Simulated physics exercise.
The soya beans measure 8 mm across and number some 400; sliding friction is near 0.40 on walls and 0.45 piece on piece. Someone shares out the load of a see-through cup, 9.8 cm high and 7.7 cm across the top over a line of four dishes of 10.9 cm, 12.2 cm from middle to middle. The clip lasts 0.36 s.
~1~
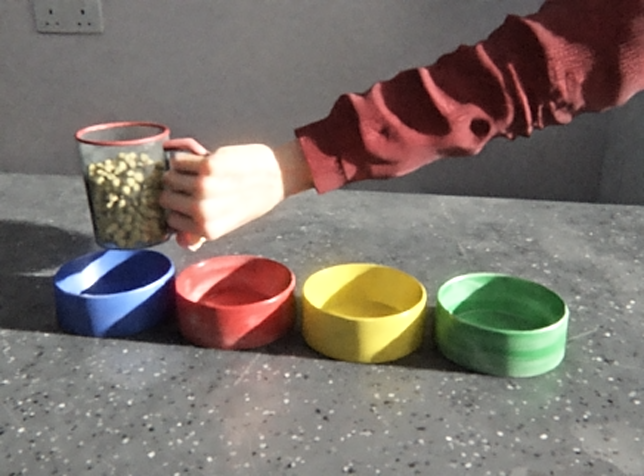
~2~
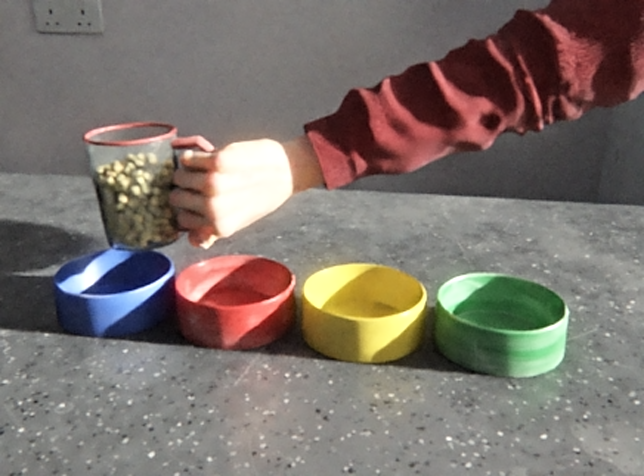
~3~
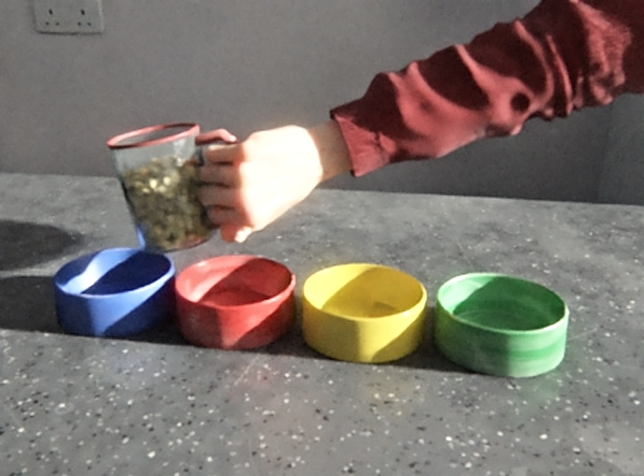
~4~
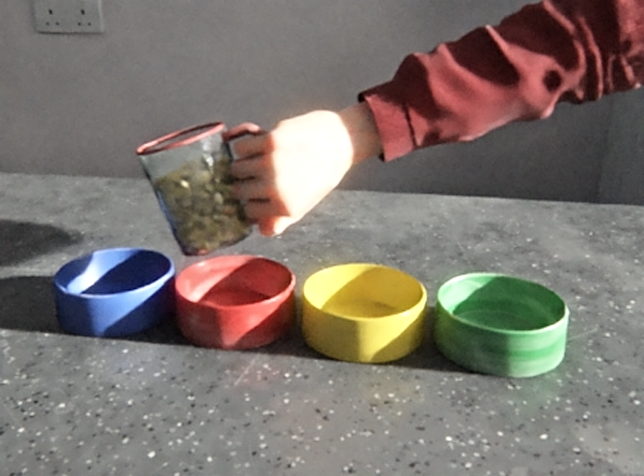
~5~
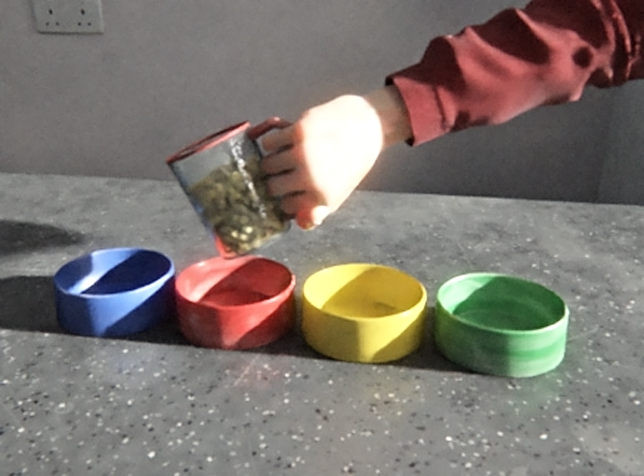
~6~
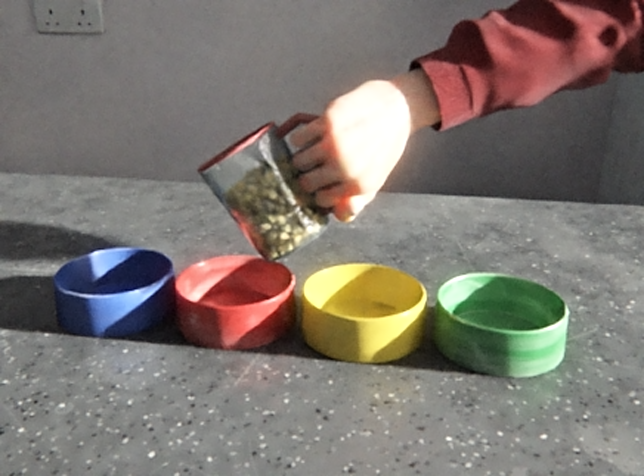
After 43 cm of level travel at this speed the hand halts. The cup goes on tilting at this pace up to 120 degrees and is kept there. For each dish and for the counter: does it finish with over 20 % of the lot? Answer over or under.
Red: Under, blue: Under, green: Over, yellow: Under, counter: Under.
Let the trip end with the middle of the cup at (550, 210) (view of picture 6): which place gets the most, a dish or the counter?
Most goes to: Green.
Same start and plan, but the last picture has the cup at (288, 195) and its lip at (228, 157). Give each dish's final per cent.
Red 0, blue 0, green 100, yellow 0.
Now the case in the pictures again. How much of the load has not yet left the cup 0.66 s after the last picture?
Roughly 95 per cent.
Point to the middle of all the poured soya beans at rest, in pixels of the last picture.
At about (503, 319).
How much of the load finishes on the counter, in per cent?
About 0 per cent.
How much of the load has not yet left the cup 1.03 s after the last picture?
About 25 per cent.
Then, 0.39 s after the last picture, tilt 74 degrees; cup holds 100 %.
Then, 0.66 s after the last picture, tilt 103 degrees; cup holds 95 %, green 5 %.
Then, 1.03 s after the last picture, tilt 120 degrees; cup holds 25 %, green 75 %.
In the end, red 0 %, blue 0 %, green 100 %, yellow 0 %, counter 0 %.
